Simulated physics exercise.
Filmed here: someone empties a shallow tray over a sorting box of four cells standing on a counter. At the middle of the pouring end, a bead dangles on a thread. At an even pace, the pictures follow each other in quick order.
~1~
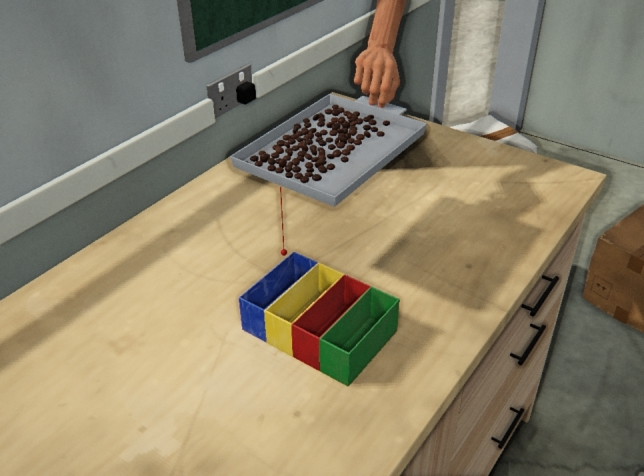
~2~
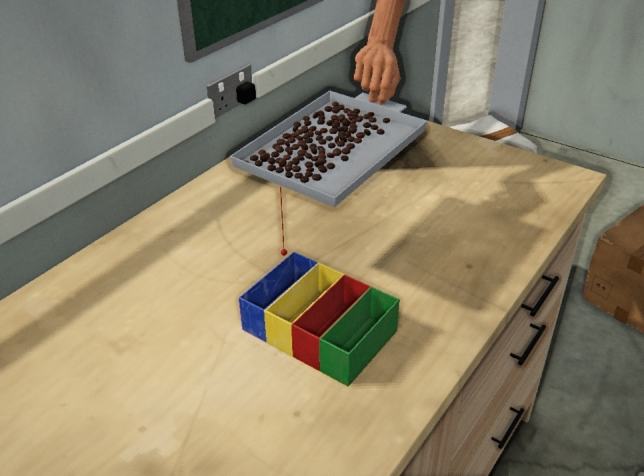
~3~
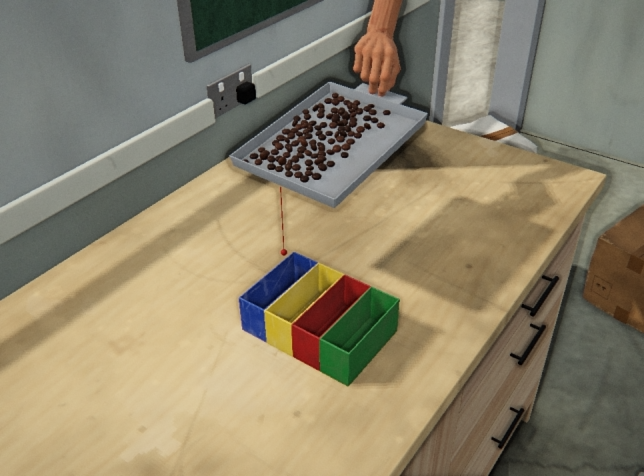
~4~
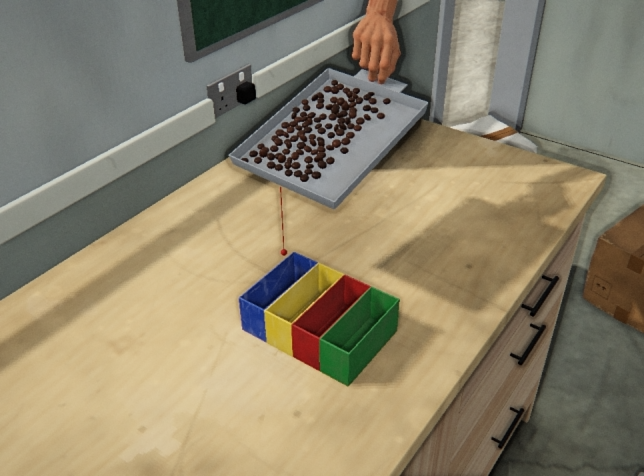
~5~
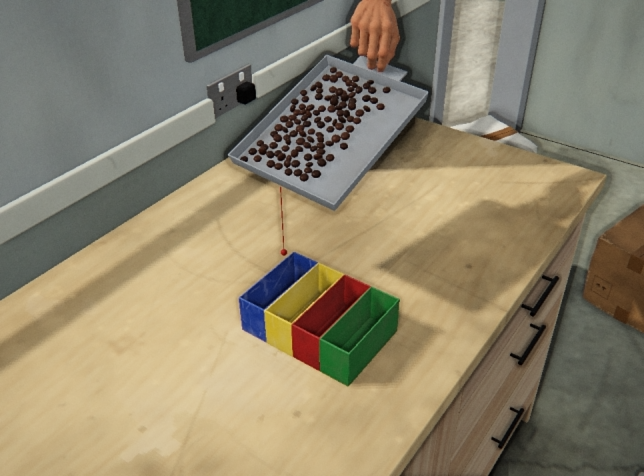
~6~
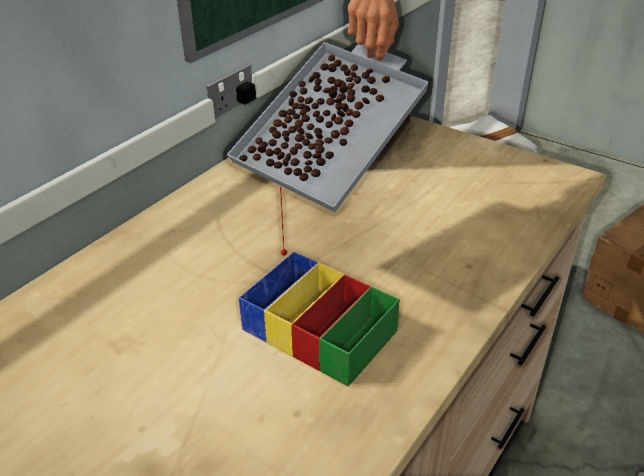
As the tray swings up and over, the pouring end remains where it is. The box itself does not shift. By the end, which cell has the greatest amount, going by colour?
By colour, yellow has the most.
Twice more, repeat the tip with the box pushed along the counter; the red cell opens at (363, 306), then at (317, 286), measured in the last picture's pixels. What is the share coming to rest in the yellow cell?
About 20 per cent, then about 20 per cent.
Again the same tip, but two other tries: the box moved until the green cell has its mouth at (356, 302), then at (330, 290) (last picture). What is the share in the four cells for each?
Near 80 and 80 percent respectively.
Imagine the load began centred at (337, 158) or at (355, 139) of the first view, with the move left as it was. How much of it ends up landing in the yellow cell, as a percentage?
Close to 50 in a hundred, then close to 50 in a hundred.
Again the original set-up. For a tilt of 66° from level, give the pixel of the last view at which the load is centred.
Somewhere about (299, 171).
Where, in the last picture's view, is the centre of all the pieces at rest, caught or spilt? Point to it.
Near pixel (296, 326).
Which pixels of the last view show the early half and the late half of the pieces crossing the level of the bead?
Points: About (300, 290), then about (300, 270).
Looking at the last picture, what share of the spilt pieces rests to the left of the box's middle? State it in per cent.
My estimate is some 90 per cent.
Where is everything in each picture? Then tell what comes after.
In the first picture, corners of the pouring end at (233, 156) and (334, 195), level; middle of the load at (323, 143), flat chocolate drops; bead on its thread at (284, 252); blue cell at (253, 317); yellow cell at (279, 331); red cell at (306, 345); green cell at (334, 360).
In the second picture, corners of the pouring end at (233, 156) and (334, 196), level; middle of the load at (322, 142).
In the third picture, corners of the pouring end at (232, 155) and (334, 198), tipped barely, lowest at the right corner; middle of the load at (322, 137).
In the fourth picture, corners of the pouring end at (232, 155) and (334, 200), tipped a little, lowest at the right corner; middle of the load at (322, 131).
In the fifth picture, corners of the pouring end at (231, 154) and (334, 202), tipped clearly, lowest at the right corner; middle of the load at (318, 120).
In the sixth picture, corners of the pouring end at (230, 154) and (333, 204), tipped clearly, lowest at the right corner; middle of the load at (316, 114); blue cell at (253, 317); yellow cell at (279, 331); red cell at (306, 345); green cell at (334, 360).
Soon after the last picture, tray tipped steeply; all on the tray.
A little later, tray tipped past a quarter turn; about a quarter on the tray; about a quarter in the yellow cell; a small part in the blue cell; a small part in the red cell; a stray few in the green cell; about a quarter falling or outside the box.
Later still, tray tipped past a quarter turn; about half in the yellow cell; about a quarter in the blue cell; a small part in the red cell; a stray few in the green cell; a small part falling or outside the box.
At rest, tray tipped past a quarter turn; about half in the yellow cell; about a quarter in the blue cell; a small part in the red cell; a stray few in the green cell; a small part outside the box.
